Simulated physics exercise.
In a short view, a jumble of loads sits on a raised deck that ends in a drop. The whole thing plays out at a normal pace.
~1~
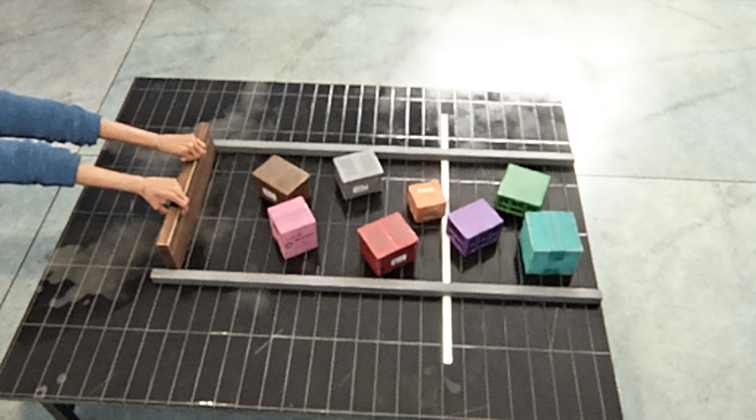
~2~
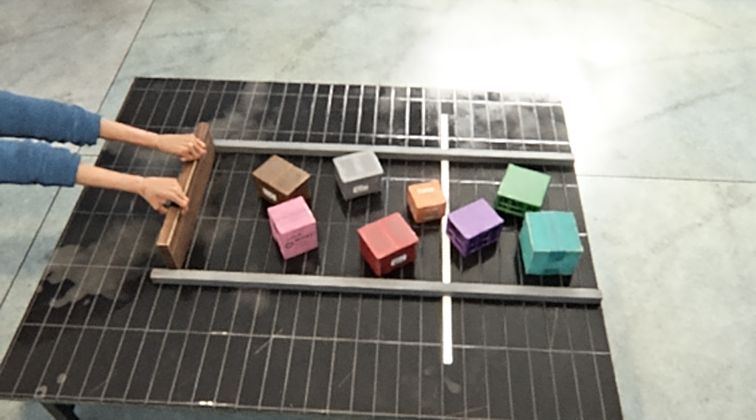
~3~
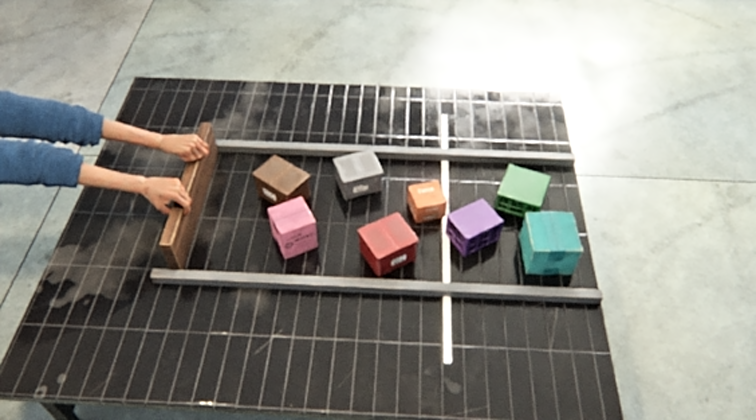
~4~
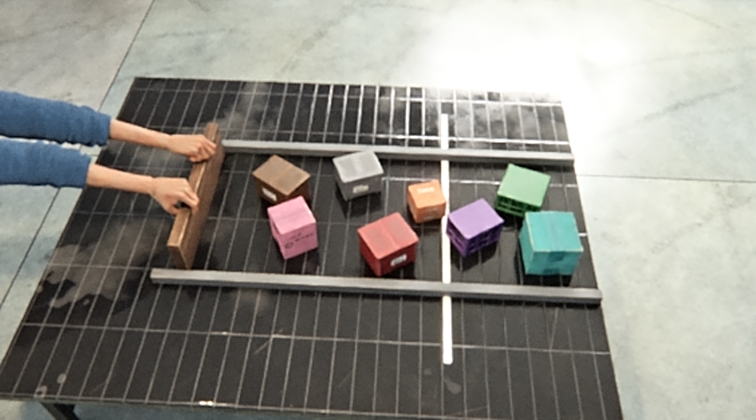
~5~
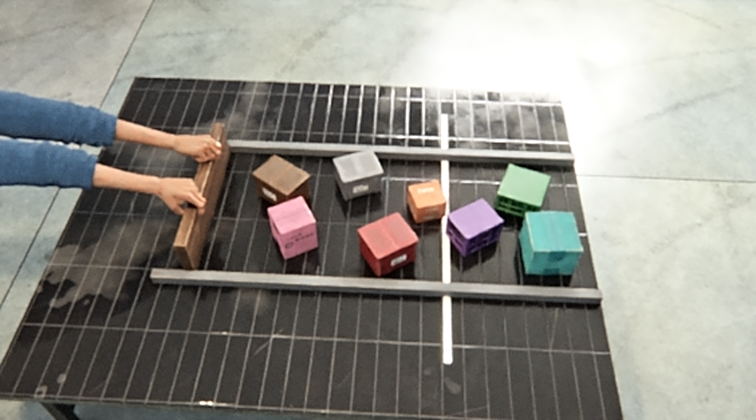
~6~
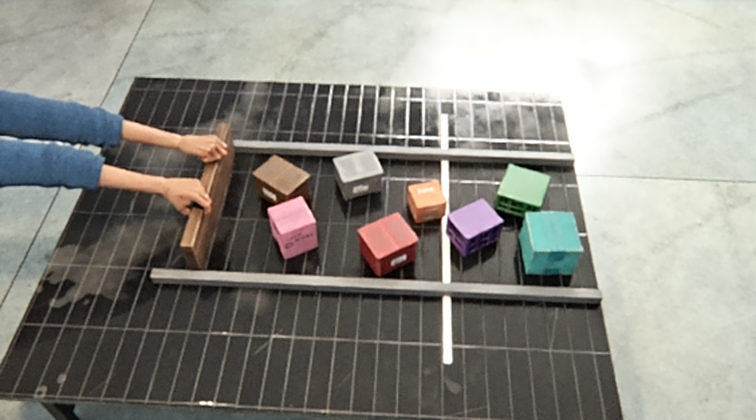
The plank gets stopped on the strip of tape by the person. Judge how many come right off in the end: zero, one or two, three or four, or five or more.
Seems the ones that don't stay up number none, for sure.
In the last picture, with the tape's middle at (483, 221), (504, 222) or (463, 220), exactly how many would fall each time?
It would be 0, 1 and 0.
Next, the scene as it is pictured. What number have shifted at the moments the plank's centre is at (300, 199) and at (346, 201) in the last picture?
The counts are 3 and 4.
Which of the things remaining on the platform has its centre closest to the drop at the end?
That's the turquoise box.
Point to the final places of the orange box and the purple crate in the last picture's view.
You'll find the first one at (494, 197) and the second at (509, 227).
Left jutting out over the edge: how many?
I make it 0.
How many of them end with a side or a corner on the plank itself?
It touches 3.
Early on, none off yet; turquoise box at rest near (550, 243); green crate at rest near (523, 193); purple crate at rest near (473, 227).
Finally, the number that fall off is zero.
